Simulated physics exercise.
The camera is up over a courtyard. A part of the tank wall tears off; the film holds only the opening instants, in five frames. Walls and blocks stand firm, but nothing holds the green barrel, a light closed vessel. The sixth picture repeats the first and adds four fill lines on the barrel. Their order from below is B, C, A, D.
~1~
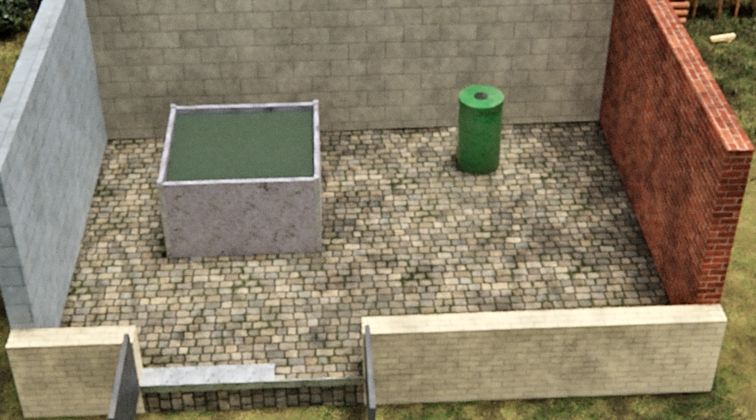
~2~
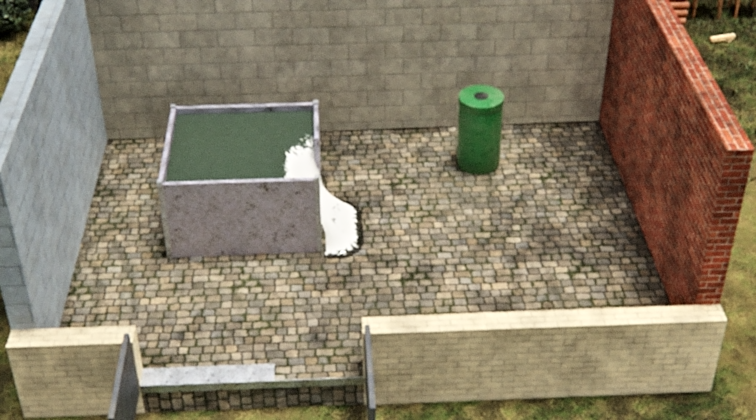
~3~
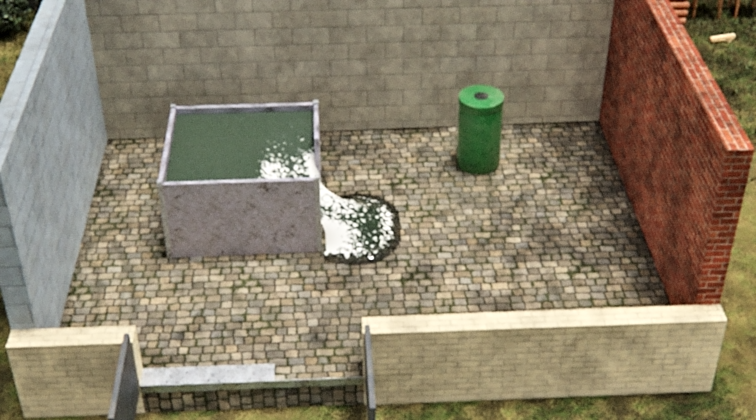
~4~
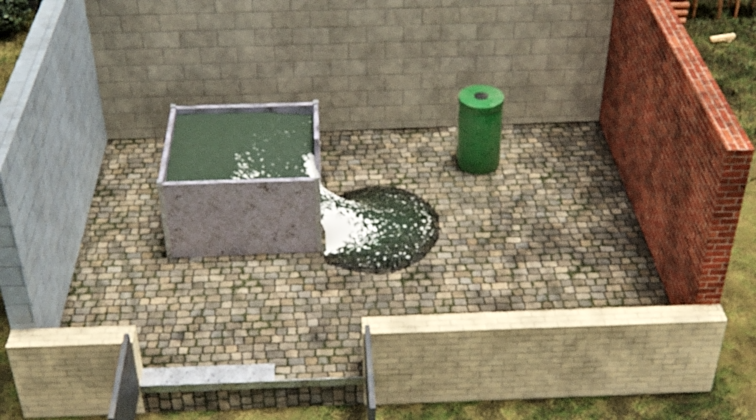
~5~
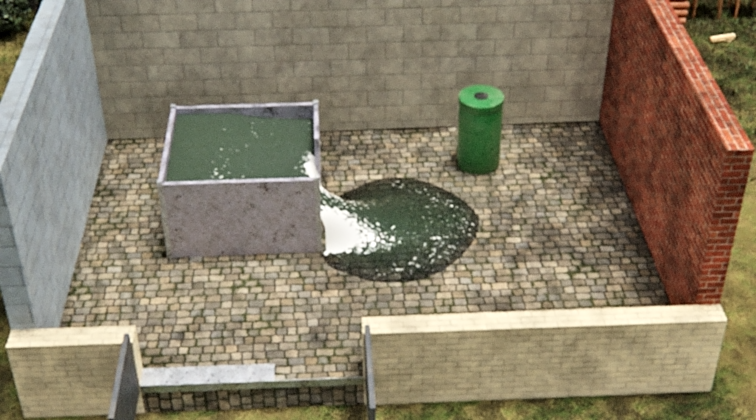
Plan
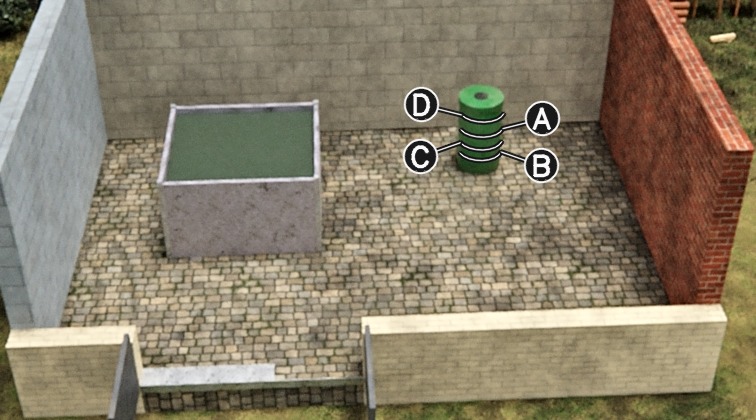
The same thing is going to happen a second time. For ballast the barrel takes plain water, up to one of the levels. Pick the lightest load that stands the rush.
Line B just does it.
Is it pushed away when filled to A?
No, that is safe.
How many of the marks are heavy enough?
All of the four.
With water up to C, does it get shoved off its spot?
No.
On the marked copy, A at (483, 137); B at (482, 160); C at (482, 150); D at (484, 122); from the bottom up B, C, A, D.
With A, it does not move.
With B, it does not move.
With C, it does not move.
With D, it does not move.
